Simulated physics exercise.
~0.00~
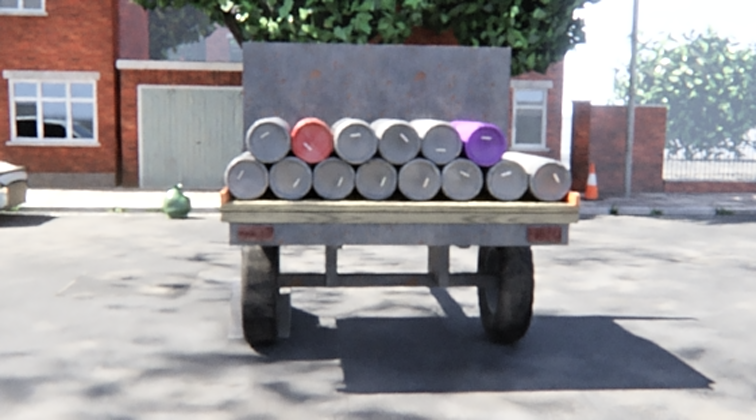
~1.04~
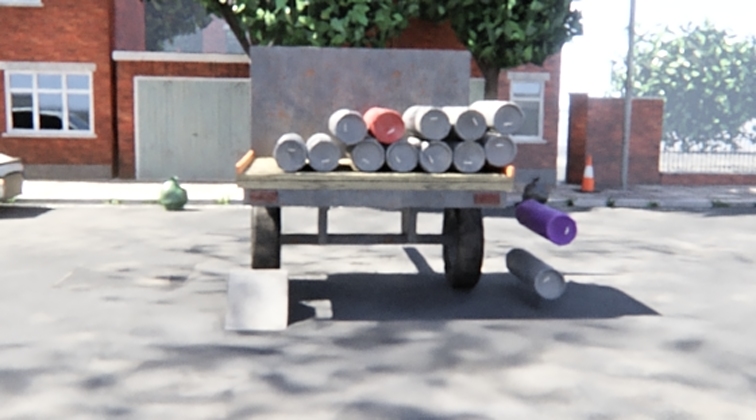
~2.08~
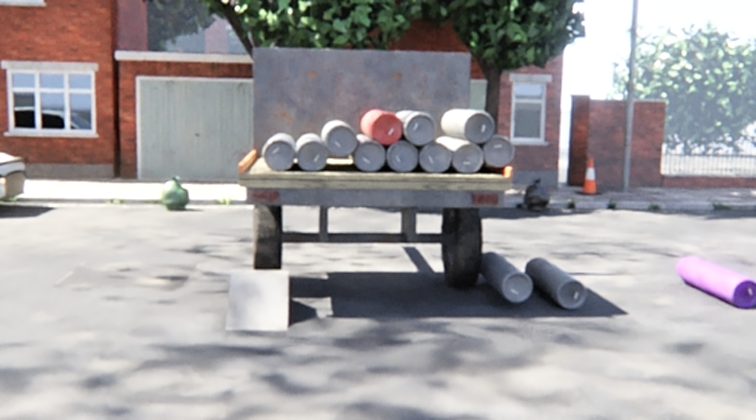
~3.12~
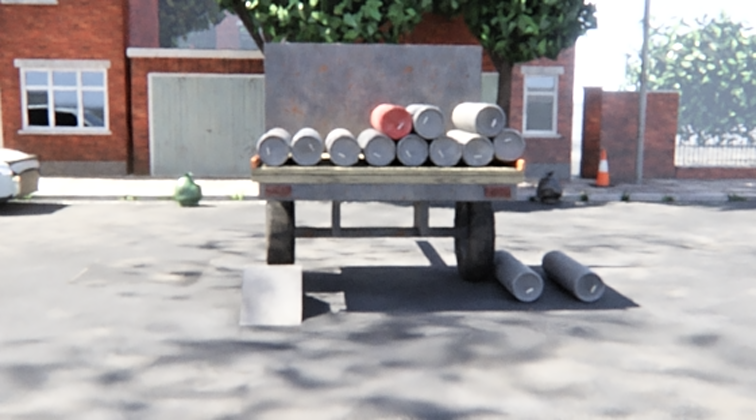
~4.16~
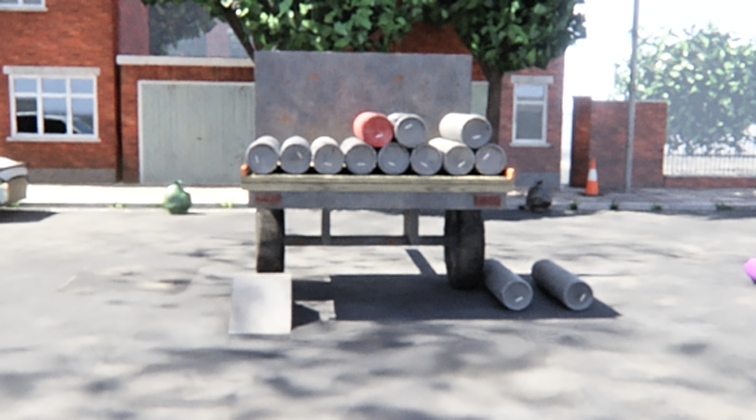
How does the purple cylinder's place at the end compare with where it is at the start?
At the start it lies at the right end of the upper layer on the trailer. By the end it is on the ground well to the right of the trailer, barely in view at the edge.
